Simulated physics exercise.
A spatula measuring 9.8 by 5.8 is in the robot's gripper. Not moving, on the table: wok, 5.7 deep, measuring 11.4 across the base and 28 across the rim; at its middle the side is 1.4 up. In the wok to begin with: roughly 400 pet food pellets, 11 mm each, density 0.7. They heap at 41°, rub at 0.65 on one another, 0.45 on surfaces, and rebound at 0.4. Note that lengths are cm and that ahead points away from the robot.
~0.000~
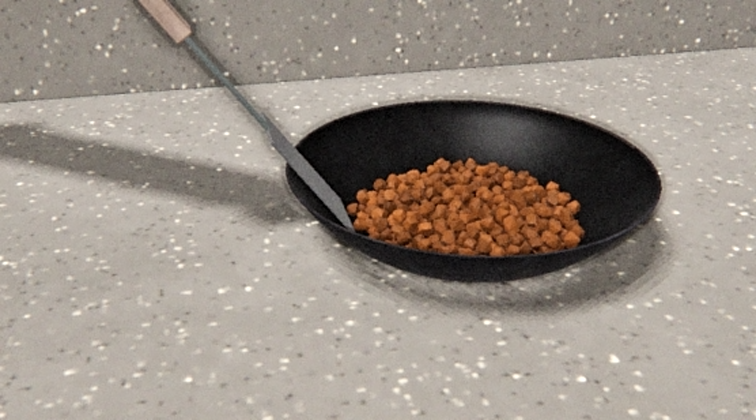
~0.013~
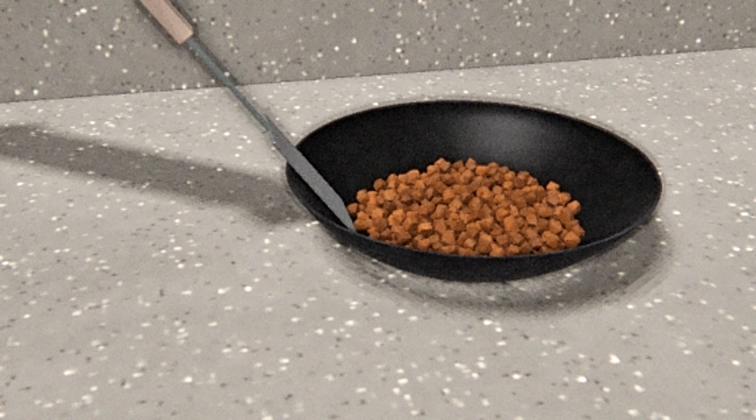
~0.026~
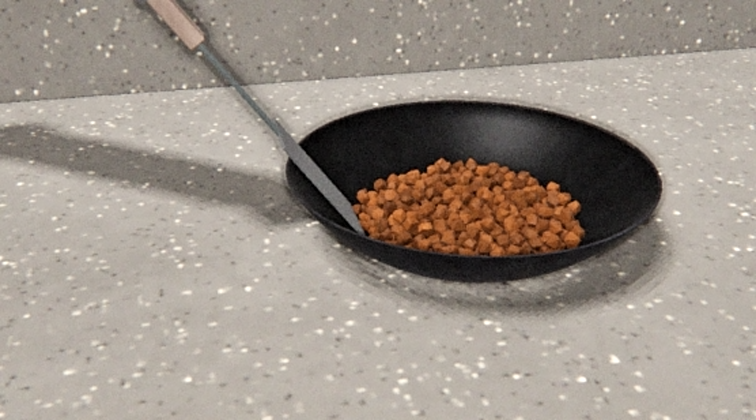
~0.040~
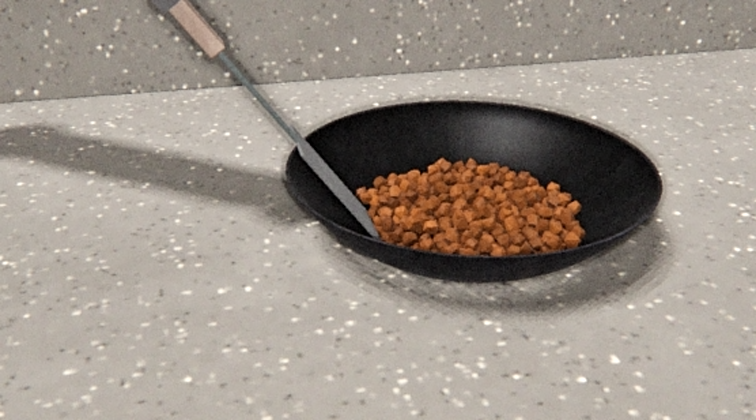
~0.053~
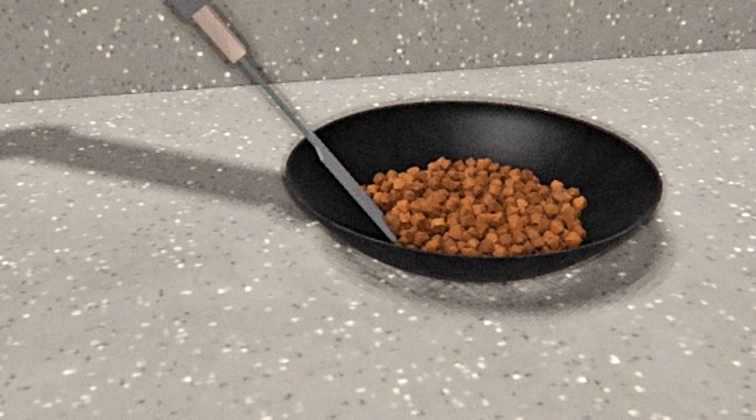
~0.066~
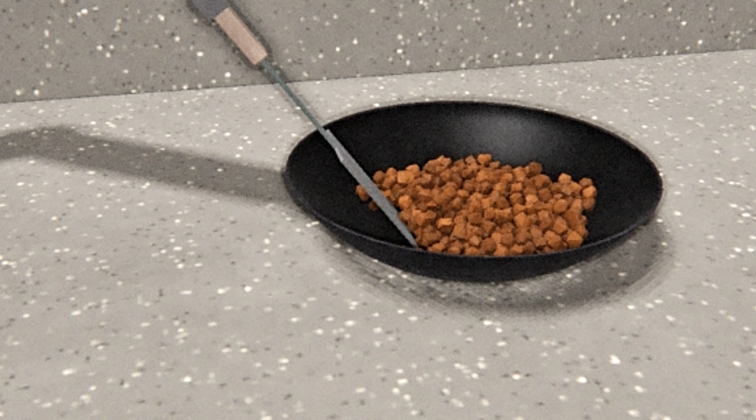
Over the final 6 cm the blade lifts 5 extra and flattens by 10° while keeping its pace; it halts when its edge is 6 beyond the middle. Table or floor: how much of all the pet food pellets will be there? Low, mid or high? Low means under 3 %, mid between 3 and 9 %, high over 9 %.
Mid.
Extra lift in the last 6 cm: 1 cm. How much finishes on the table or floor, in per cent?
Roughly 0 percent of it.
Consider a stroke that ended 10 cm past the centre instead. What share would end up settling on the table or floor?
I'd expect close to 20 per cent then.
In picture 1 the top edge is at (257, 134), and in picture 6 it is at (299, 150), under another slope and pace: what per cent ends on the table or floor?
It works out to about 0 %, more or less.
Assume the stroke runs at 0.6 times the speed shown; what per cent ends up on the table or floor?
Around 0 percent would finish on the table or floor.
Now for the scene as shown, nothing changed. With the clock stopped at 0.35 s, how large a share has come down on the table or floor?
I'd say close to 2 in a hundred.
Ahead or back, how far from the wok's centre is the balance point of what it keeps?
Ahead, by about 4.0 cm.
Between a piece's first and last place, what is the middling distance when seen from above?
The figure is about 3 cm.
By 0.10 s, sloping 54°, highest piece 6 above the table; 403 in the wok.
By 0.13 s, sloping 50°, highest piece 6 above the table; 403 in the wok.
By 0.35 s, sloping 44°, highest piece 8 above the table; 379 in the wok, 10 on the table or floor, 14 on the blade or in flight.
By 1.40 s, sloping 44°, highest piece 6 above the table; 379 in the wok, 24 on the table or floor.
Final count, 379 in the wok, 24 on the table or floor. That is 6 % on the table or floor.
